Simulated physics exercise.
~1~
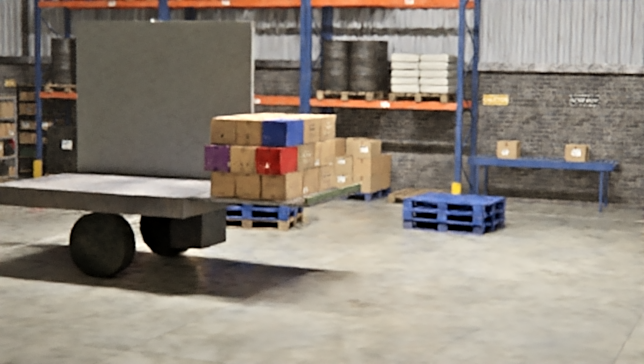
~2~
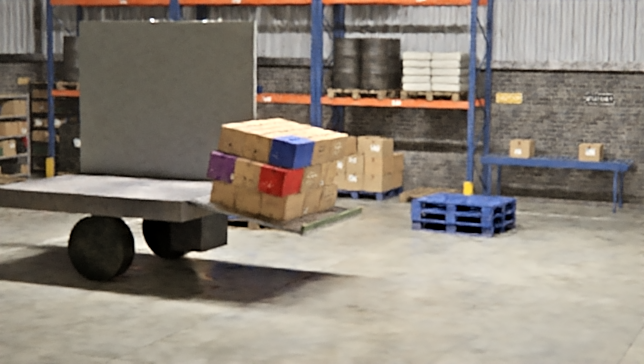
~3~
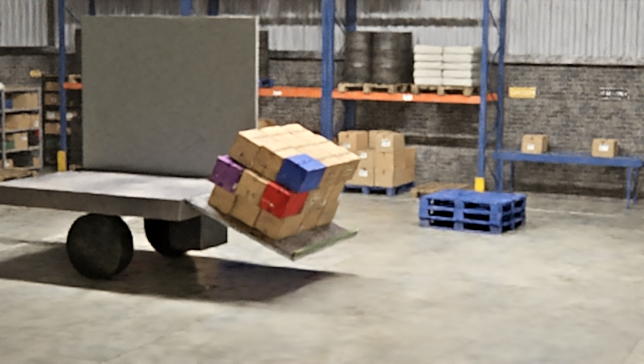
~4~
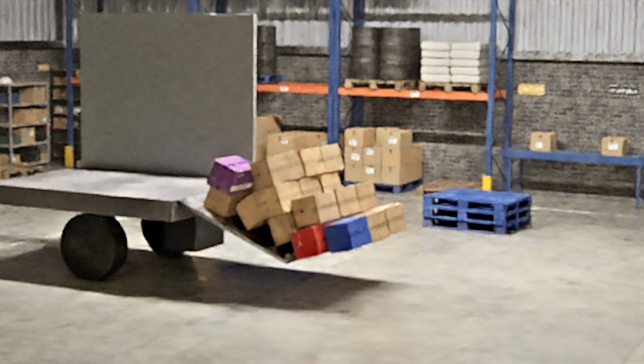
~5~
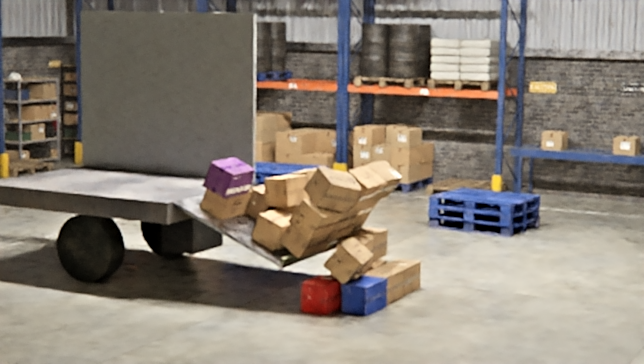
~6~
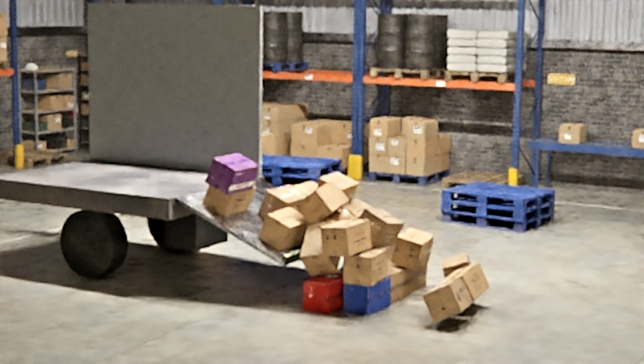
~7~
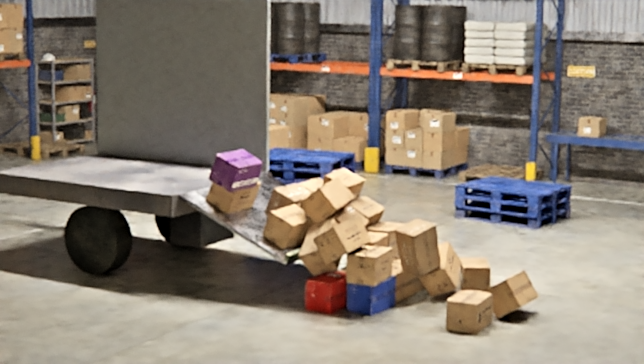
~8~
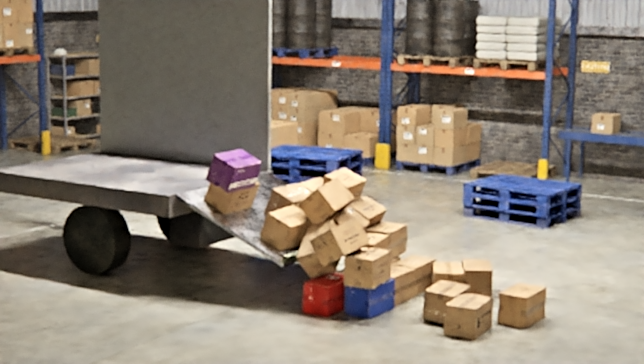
At first, a neat stack of taped brown cartons, with one purple, one red and one blue among them, sits on the tail lift of a lorry in a warehouse. The platform tips down to the right, and the stack leans with it. The pile then breaks apart, the red and blue cartons toppling over the lower edge to the floor. More brown cartons tumble after them, some rolling farther right. Finally, the red and blue cartons lie on the floor beneath a slanting heap, while the purple one stays on the tilted platform.
